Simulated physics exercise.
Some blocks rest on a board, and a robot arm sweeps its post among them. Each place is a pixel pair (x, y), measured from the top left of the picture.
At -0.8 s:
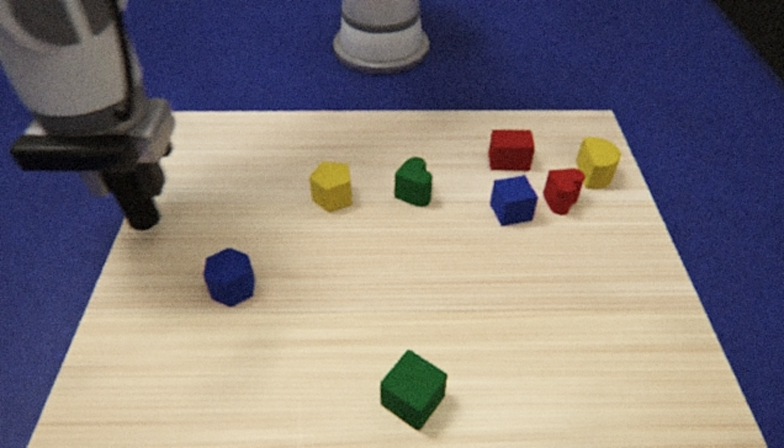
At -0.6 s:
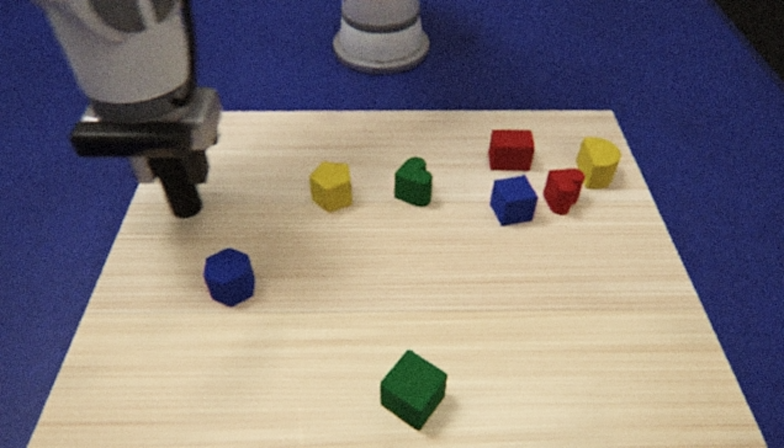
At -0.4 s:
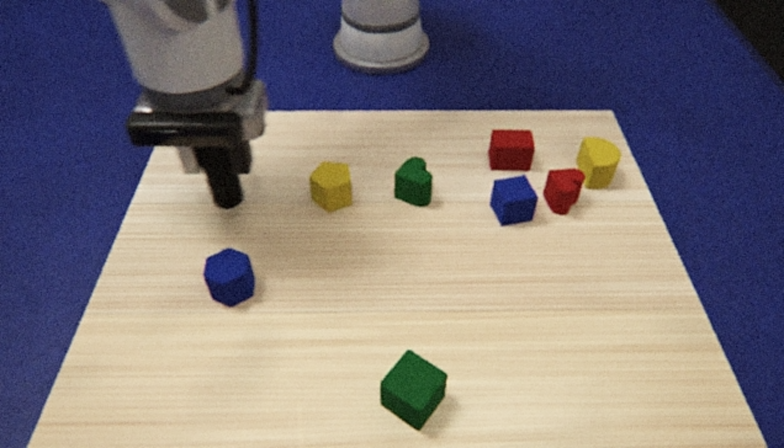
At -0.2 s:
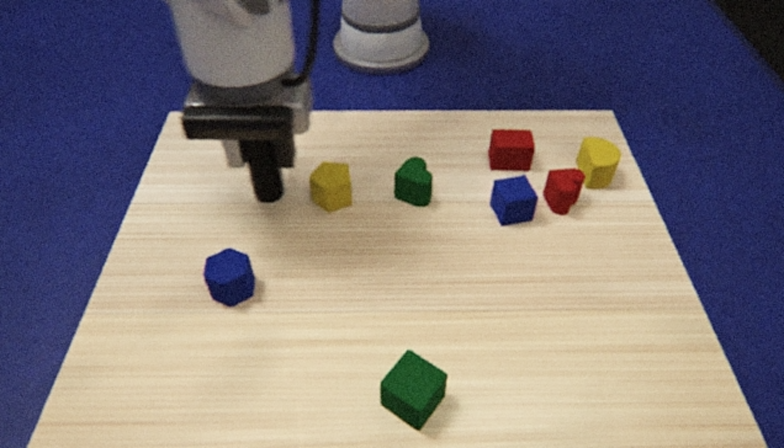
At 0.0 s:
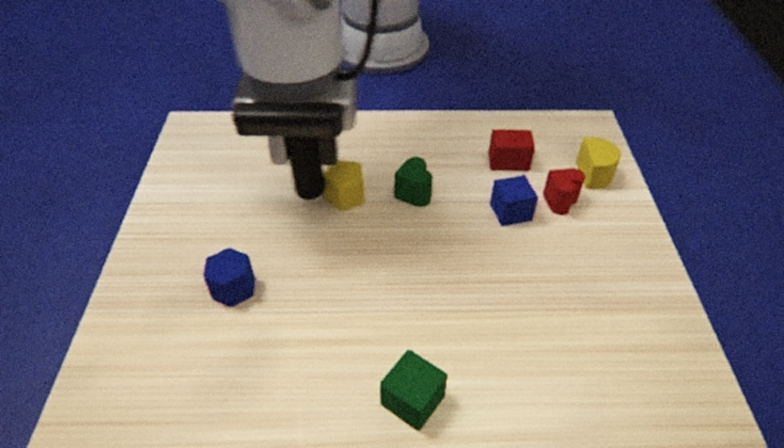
Robot arm sweeping its black post rightward across a wooden board, nudging a yellow pentagon block slightly toward a green heart.
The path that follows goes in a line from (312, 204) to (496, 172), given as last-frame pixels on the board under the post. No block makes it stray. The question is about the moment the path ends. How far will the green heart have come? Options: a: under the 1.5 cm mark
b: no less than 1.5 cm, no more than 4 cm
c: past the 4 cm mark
That would be c.
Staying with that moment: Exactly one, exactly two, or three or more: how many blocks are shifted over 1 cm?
My best guess is that three blocks or more move over 1 cm.
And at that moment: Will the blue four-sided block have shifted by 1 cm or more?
I believe so.
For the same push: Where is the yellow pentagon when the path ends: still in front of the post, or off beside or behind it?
It sits in front of the post.
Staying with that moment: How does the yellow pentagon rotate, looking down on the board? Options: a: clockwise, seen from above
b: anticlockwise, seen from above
(a)
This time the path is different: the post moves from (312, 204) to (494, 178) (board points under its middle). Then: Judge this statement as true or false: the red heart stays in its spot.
It is false.
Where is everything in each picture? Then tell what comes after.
The first picture shows post tip at (145, 220); block tops, yellow pentagon at (331, 174); green heart at (415, 170); red rectangular block at (514, 138); blue four-sided block at (516, 188).
The second picture shows post at (187, 208); blocks unchanged.
The third picture shows post at (229, 199); blocks unchanged.
The fourth picture shows post at (270, 193); blocks unchanged.
The fifth picture shows post at (310, 190); yellow pentagon at (344, 172); green heart at (415, 170); red rectangular block at (514, 138); blue four-sided block at (516, 188).
What follows on the original path. One third of the way, post at (375, 178); yellow pentagon at (407, 164), turned 35° clockwise; green heart at (441, 170).
Two thirds of the way, post at (438, 168); yellow pentagon at (471, 157), turned 50° clockwise; green heart at (502, 169), turned 10° clockwise; blue four-sided block at (535, 192), turned 30° clockwise.
At the end, post at (498, 158); yellow pentagon at (534, 153), turned 75° clockwise; green heart at (556, 172), turned 40° clockwise; red rectangular block at (544, 130), turned 65° anticlockwise; blue four-sided block at (557, 200), turned 105° clockwise.
